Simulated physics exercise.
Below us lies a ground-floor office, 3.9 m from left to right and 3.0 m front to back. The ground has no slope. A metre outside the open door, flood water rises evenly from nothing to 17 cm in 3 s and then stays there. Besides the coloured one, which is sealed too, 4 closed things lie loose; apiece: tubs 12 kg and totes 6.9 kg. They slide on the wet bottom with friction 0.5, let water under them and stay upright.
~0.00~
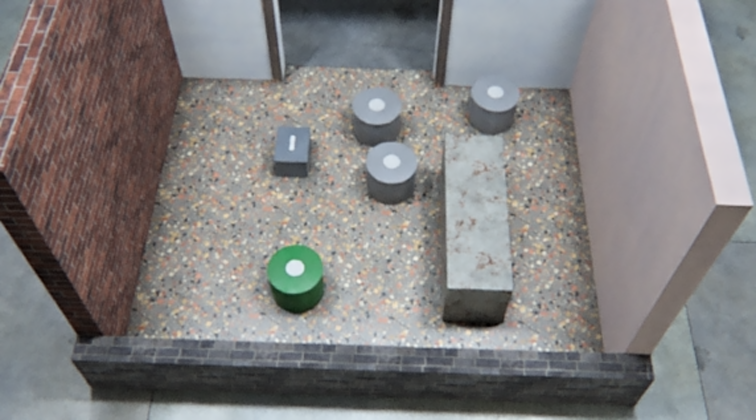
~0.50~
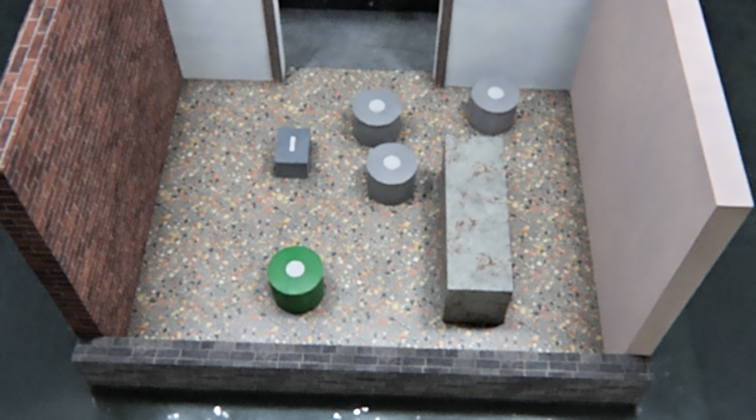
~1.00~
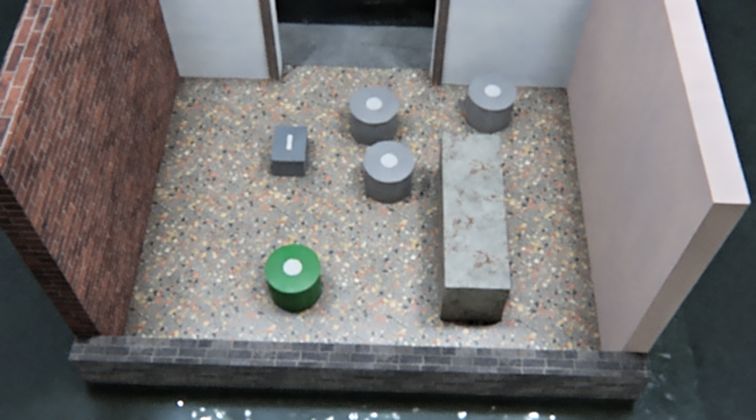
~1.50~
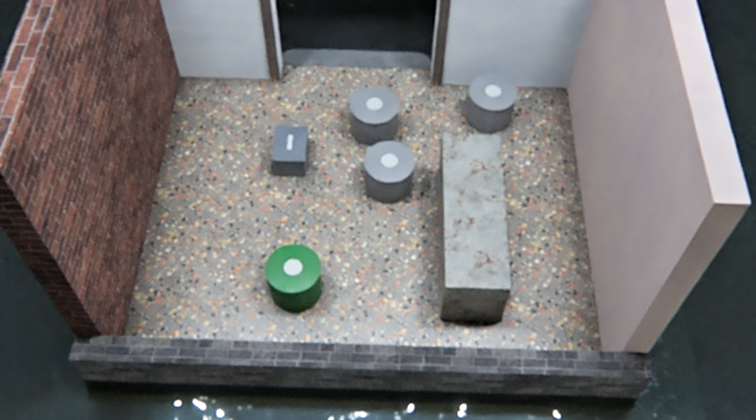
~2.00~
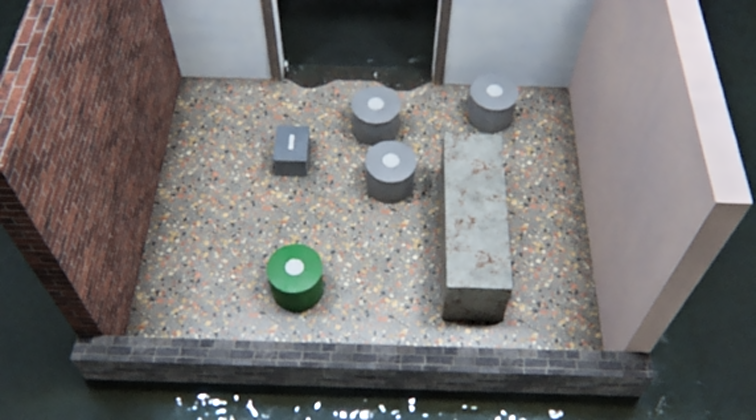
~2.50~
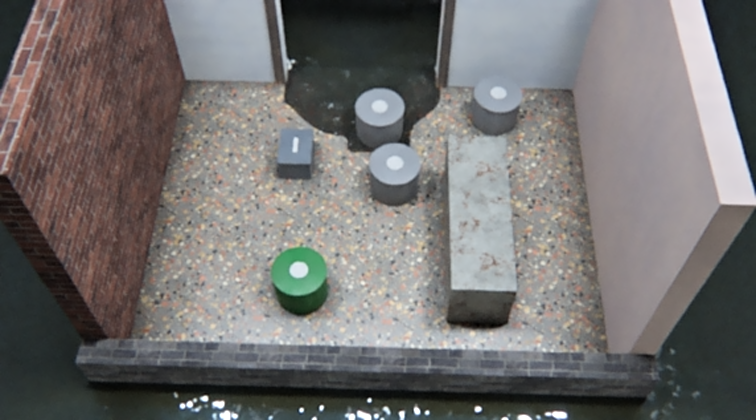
Dark water spreads around a small walled room seen from high above, then creeps through the open doorway at the back and fans over the speckled floor around the nearest grey tub. A green tub sits front left, with three grey tubs, a small grey box and a long stone-like block beyond and to the right. None of these objects shifts, while the view jogs very slightly.
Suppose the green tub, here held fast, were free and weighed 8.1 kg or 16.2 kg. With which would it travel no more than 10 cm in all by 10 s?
For it, neither load is enough.
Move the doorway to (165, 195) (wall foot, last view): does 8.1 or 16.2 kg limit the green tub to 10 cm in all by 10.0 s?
In that case neither weight holds it.
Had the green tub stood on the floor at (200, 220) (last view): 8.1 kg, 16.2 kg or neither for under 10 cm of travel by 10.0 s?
Neither holds.
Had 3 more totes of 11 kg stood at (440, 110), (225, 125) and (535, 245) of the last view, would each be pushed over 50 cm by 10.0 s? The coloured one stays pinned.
In that order: Under, less, short of it.
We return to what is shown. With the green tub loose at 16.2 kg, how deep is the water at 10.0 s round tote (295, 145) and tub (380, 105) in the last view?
Roughly 16 and 14 cm.
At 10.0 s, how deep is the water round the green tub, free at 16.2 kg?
Roughly 14 cm.
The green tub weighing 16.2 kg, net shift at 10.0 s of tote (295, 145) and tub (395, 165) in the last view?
In that order: 200 cm, 140 cm.
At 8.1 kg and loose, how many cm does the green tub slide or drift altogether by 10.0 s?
Some 150 cm in all.
After 3.5 s the green tub would be 0 cm from its start with 8.1 kg and 0 cm from its start with 16.2 kg; 0 cm of water round it then.
After 4.5 s the green tub would be 5 cm from its start with 8.1 kg and 0 cm from its start with 16.2 kg; 4 cm of water round it then.
After 7.0 s the green tub would be 23 cm from its start with 8.1 kg and 0 cm from its start with 16.2 kg; 8 cm of water round it then.
After 10.0 s the green tub would be 62 cm from its start with 8.1 kg and 48 cm from its start with 16.2 kg; 14 cm of water round it then.
